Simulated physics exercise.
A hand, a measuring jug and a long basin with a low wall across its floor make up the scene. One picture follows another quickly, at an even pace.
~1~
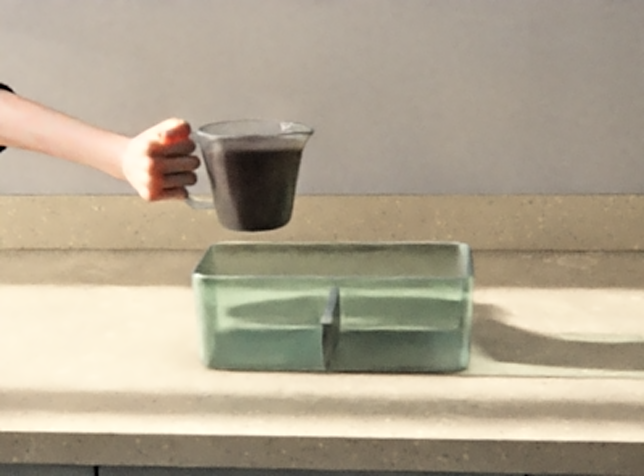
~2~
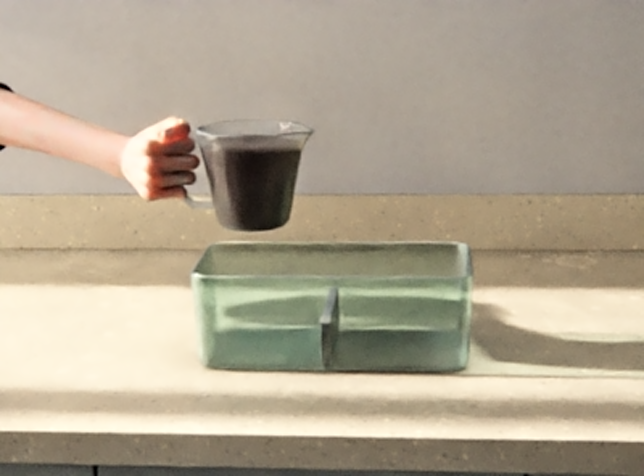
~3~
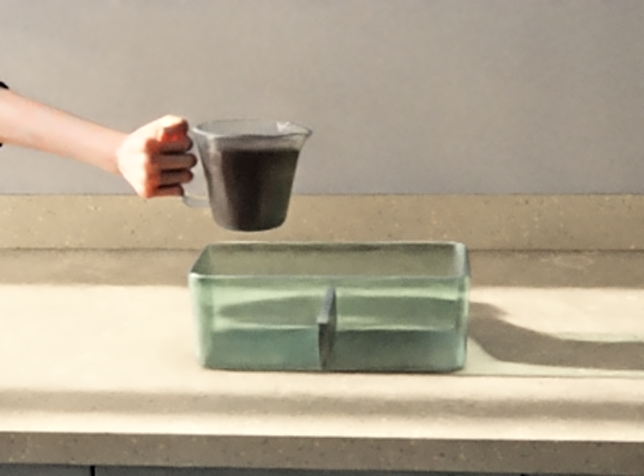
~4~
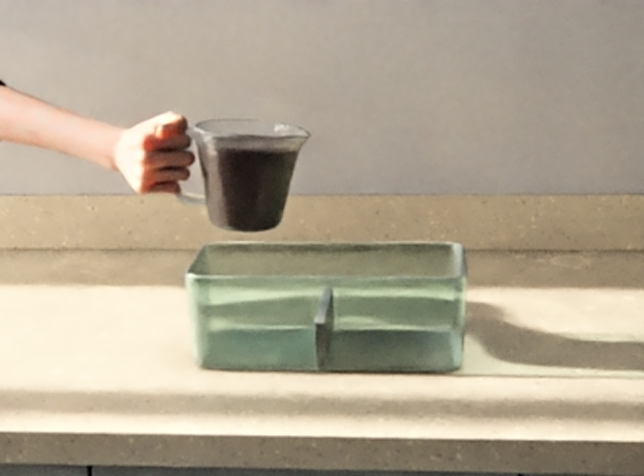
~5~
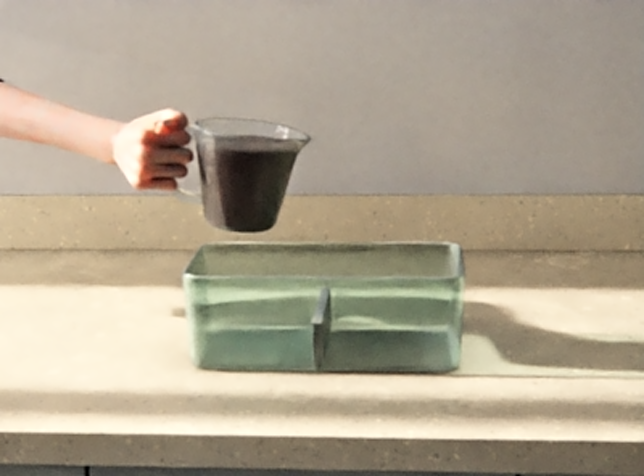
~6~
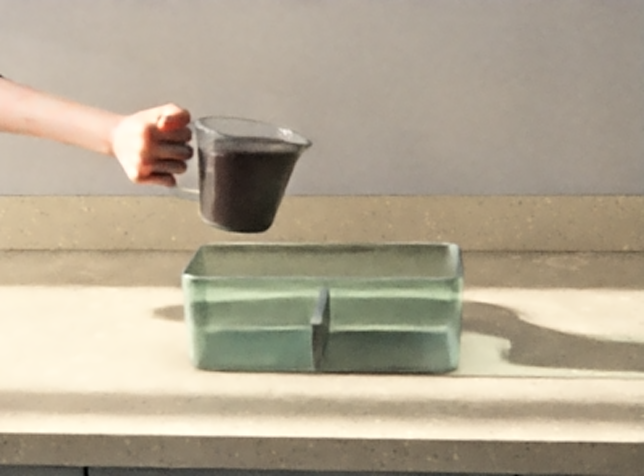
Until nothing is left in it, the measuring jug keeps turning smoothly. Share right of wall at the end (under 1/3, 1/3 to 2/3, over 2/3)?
High range.
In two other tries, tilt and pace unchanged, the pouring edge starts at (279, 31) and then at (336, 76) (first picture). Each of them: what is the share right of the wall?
Estimate, in order: 95 and 95 per cent.
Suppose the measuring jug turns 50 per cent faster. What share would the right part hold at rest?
I'd estimate about 95 percent ends up there.
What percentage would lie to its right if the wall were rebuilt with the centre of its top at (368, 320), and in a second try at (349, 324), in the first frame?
With the first placement it is 55 %, with the second 80 %.
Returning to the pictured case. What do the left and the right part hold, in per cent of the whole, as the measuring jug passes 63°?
Left 0 %, right 10 %.
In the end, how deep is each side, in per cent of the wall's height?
On the left roughly 0, on the right roughly 60.
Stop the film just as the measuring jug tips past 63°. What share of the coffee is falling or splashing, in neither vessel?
Around 15 in a hundred, more or less.
A moment on, the tilt is 63° and 75 per cent is still to pour, 0 is left of the wall and 8 right of it.
Next, the tilt is 91° and 24 per cent is still to pour, 1 is left of the wall and 62 right of it.
Then the tilt is 93° and 3 per cent is still to pour, 2 is left of the wall and 93 right of it.
Later the tilt is 93° and 0 per cent is still to pour, 2 is left of the wall and 97 right of it.
In the end 2 per cent lies left of the wall, 97 right of it and 1 outside.
